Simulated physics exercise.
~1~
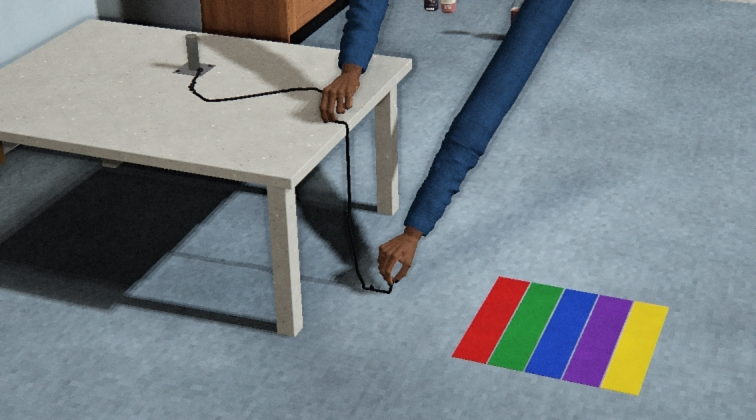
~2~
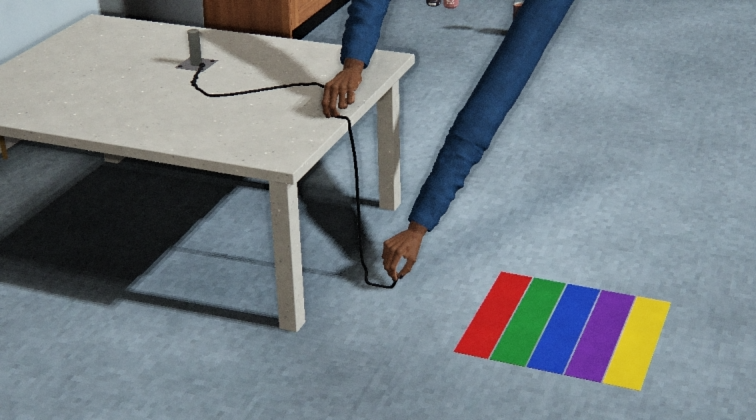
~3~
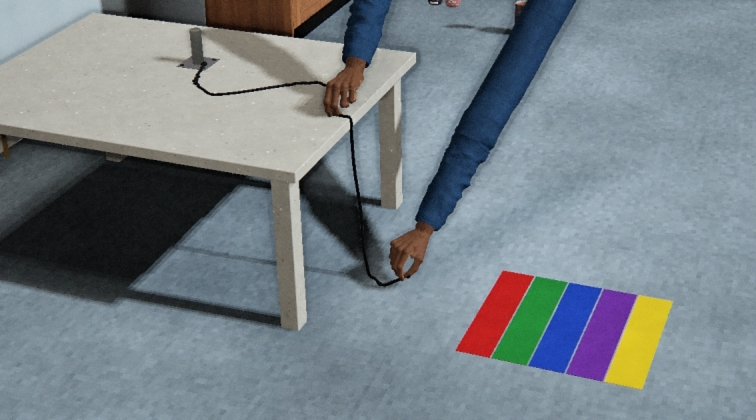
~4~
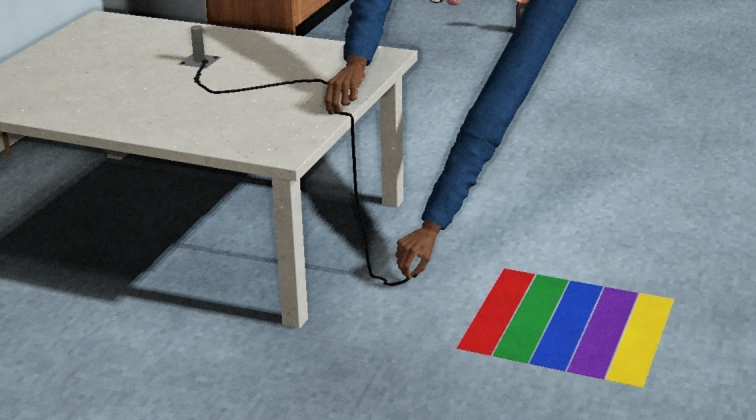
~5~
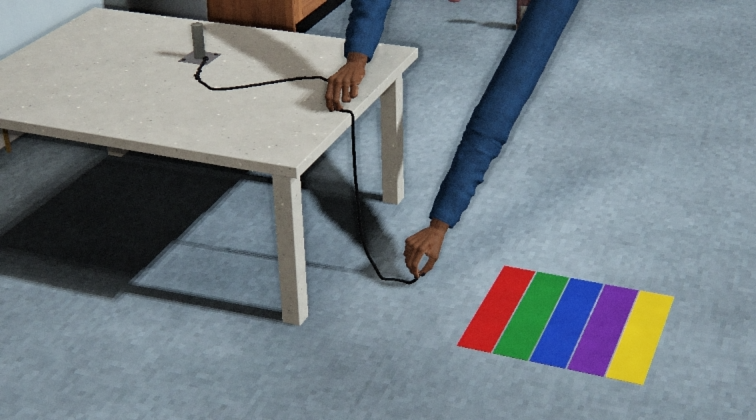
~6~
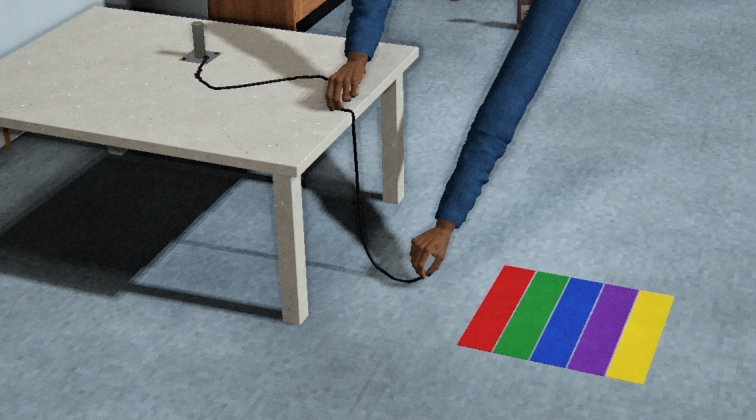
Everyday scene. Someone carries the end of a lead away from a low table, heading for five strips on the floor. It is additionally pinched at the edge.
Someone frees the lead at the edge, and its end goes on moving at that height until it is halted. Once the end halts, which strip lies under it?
The yellow strip lies under it.
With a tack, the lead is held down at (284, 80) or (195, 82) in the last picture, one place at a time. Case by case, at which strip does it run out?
The end stops on blue and then on purple.
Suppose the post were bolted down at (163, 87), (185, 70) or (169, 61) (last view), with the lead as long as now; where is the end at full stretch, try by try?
You'd find it around (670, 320), then (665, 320), and finally (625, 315).
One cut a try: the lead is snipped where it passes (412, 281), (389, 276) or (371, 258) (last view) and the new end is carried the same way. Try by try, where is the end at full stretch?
In that order: (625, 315), (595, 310) and (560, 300).
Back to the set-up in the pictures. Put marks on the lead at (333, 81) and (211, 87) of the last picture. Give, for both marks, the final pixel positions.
(382, 115) and (276, 76).
Soon after, end near (592, 307); over purple.
Then, end near (631, 315); over yellow.
At full stretch, end near (654, 319); over yellow. The yellow one.
